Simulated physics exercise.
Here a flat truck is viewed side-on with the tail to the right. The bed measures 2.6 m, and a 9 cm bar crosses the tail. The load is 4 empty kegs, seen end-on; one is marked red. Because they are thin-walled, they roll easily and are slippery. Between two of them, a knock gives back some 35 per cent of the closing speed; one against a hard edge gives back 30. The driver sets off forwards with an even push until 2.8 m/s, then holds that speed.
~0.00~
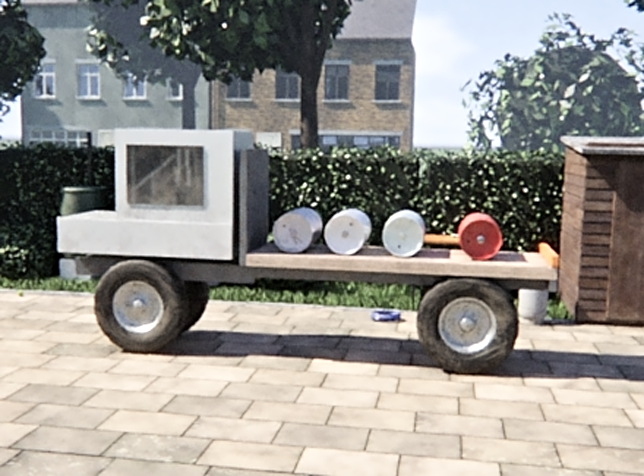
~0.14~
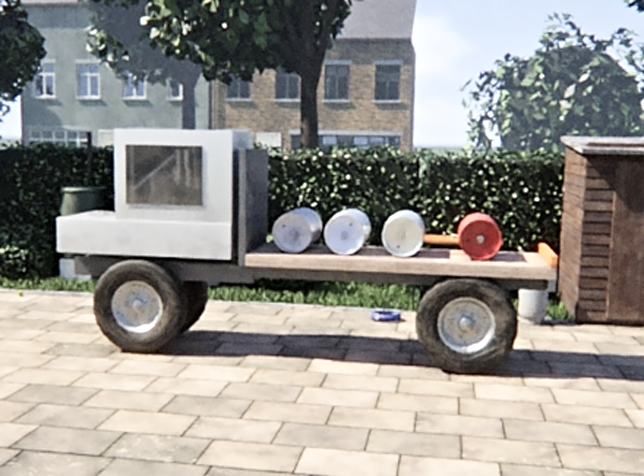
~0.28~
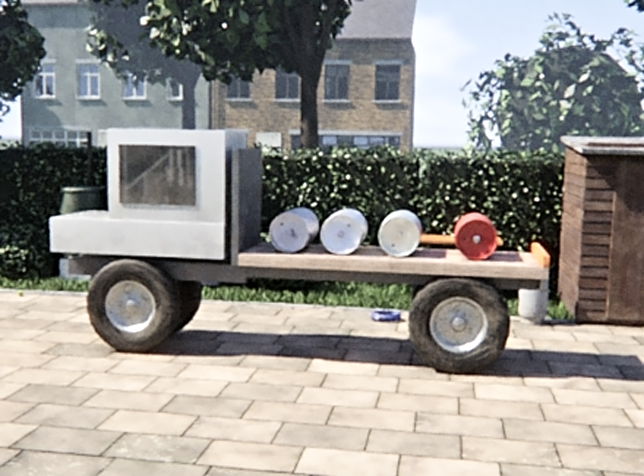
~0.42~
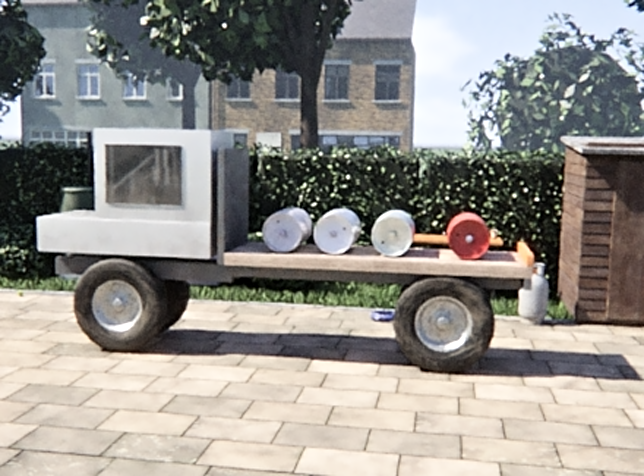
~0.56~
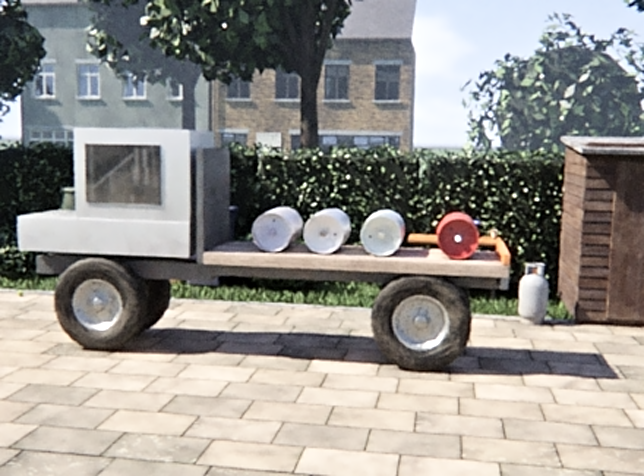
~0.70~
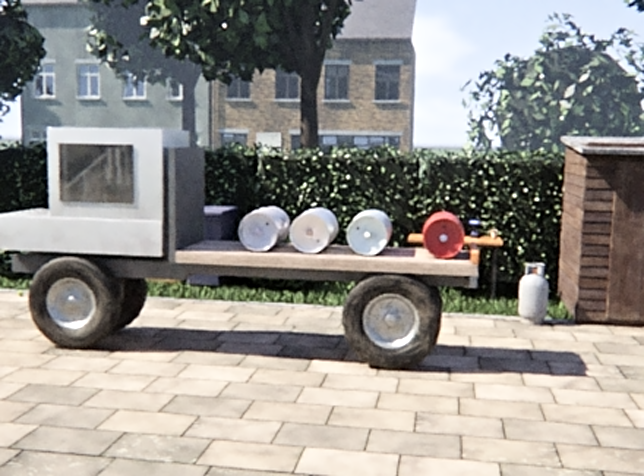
A flat truck carrying three silver kegs and one red keg drives slowly left past a hedge.
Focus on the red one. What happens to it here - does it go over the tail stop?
My guess is it comes off the back.
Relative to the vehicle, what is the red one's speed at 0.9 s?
It's travelling at about 0.5 m/s.
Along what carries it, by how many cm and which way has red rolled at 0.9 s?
Red: 45 to the right.
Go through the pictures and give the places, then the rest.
In the first picture, red (481, 240); tail bar at (555, 262); speed 0.0 m/s; 4 of the 4 make up the bottom layer on the bed.
In the second picture, red (480, 240); tail bar at (554, 262); speed 0.2 m/s.
In the third picture, red (477, 240); tail bar at (546, 262); speed 0.7 m/s.
In the fourth picture, red (469, 240); tail bar at (530, 261); speed 1.1 m/s.
In the fifth picture, red (458, 239); tail bar at (506, 260); speed 1.6 m/s.
In the sixth picture, red (444, 239); tail bar at (475, 259); speed 2.0 m/s.
Then, 0.9 s in, red is on the bed, 10 cm from the bar, rolling towards it; 0 of 4 are off.
Then, 1.2 s in, red is on the bed, 5 cm from the bar, rolling towards it; 0 of 4 are off.
Then, 1.4 s in, red is going over the tail; 1 of 4 is off.
In the end (3.3 s), red is off the end; 1 of 4 is off.
